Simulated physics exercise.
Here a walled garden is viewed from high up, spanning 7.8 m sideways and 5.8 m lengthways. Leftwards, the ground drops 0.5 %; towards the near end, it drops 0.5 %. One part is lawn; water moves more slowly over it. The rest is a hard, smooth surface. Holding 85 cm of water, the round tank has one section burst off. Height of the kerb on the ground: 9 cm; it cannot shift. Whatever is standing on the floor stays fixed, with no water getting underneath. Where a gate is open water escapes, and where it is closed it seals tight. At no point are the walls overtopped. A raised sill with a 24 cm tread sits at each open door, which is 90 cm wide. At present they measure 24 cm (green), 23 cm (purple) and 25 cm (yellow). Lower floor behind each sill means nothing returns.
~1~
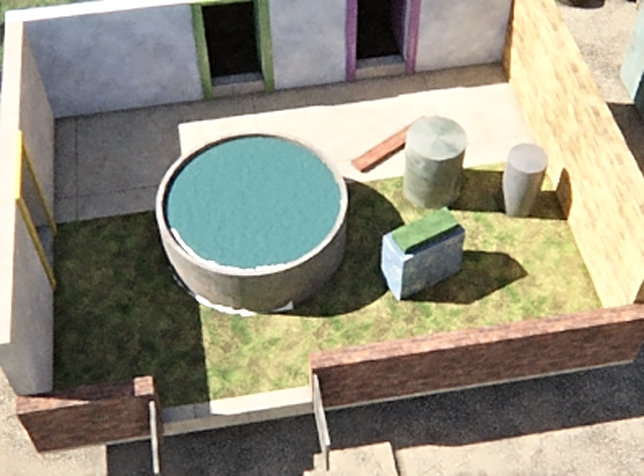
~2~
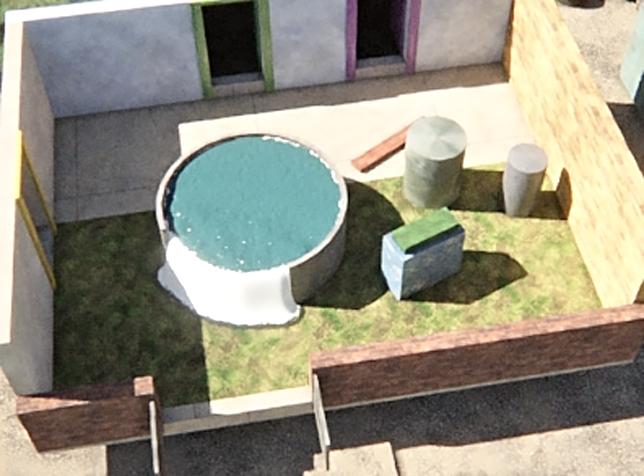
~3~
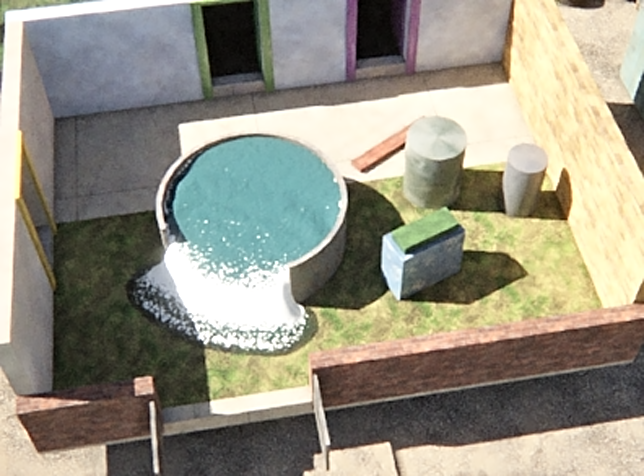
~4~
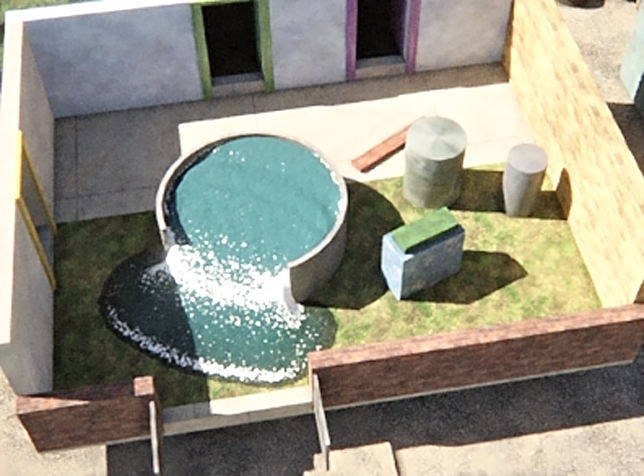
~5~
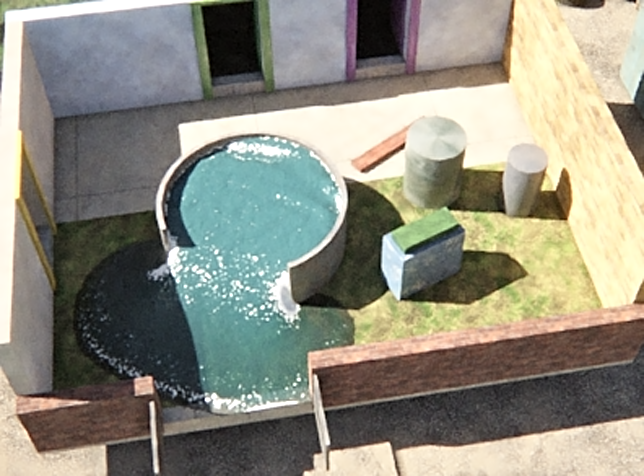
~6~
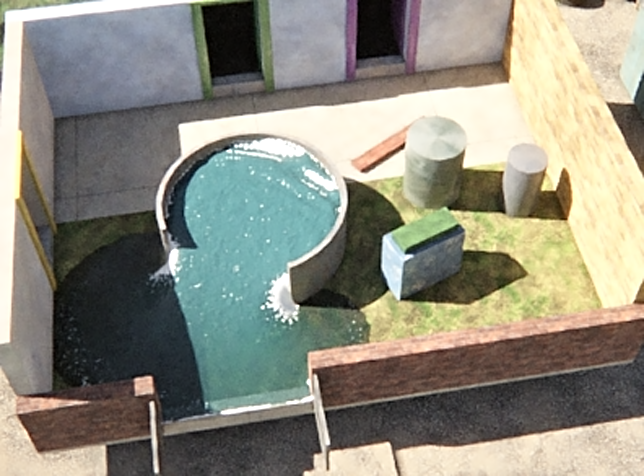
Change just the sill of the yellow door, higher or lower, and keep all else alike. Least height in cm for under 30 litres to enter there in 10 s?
Roughly 8.5 cm.
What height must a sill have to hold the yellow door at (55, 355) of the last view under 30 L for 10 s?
Roughly 32 cm, give or take.
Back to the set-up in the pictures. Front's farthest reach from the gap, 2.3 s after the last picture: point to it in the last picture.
In the last picture, around (526, 351).
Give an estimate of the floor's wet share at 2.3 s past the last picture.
About 35 per cent.
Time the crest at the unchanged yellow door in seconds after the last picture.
Peak: Close to 2.0 s.
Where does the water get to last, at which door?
Last of all is the purple door.
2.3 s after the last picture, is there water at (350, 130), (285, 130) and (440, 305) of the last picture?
In that order: Dry, dry, flooded.
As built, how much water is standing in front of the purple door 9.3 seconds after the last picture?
It comes to about 7.0 centimetres deep.
Then, 0.7 s after the last picture water covers 25 % of the floor, deepest (58 cm) near (81, 421); 6 cm at the yellow door, 0 litres in over its 25 cm sill.
Then, 2.3 s after the last picture water covers 35 % of the floor, deepest (32 cm) near (54, 425); 16 cm at the yellow door, 0 litres in over its 25 cm sill.
Then, 9.3 s after the last picture water covers 85 % of the floor, deepest (9 cm) near (379, 77); 8 cm at the yellow door, 0 litres in over its 25 cm sill.
At the yellow door as built, the water peaked near 16 cm, 2.1 s after the last picture.
Run again over the same 10 s with other heights there, 42 litres in over 7.5 cm, 17 litres over 10 cm. The limit of 30 litres is kept from about 8.5 cm up.
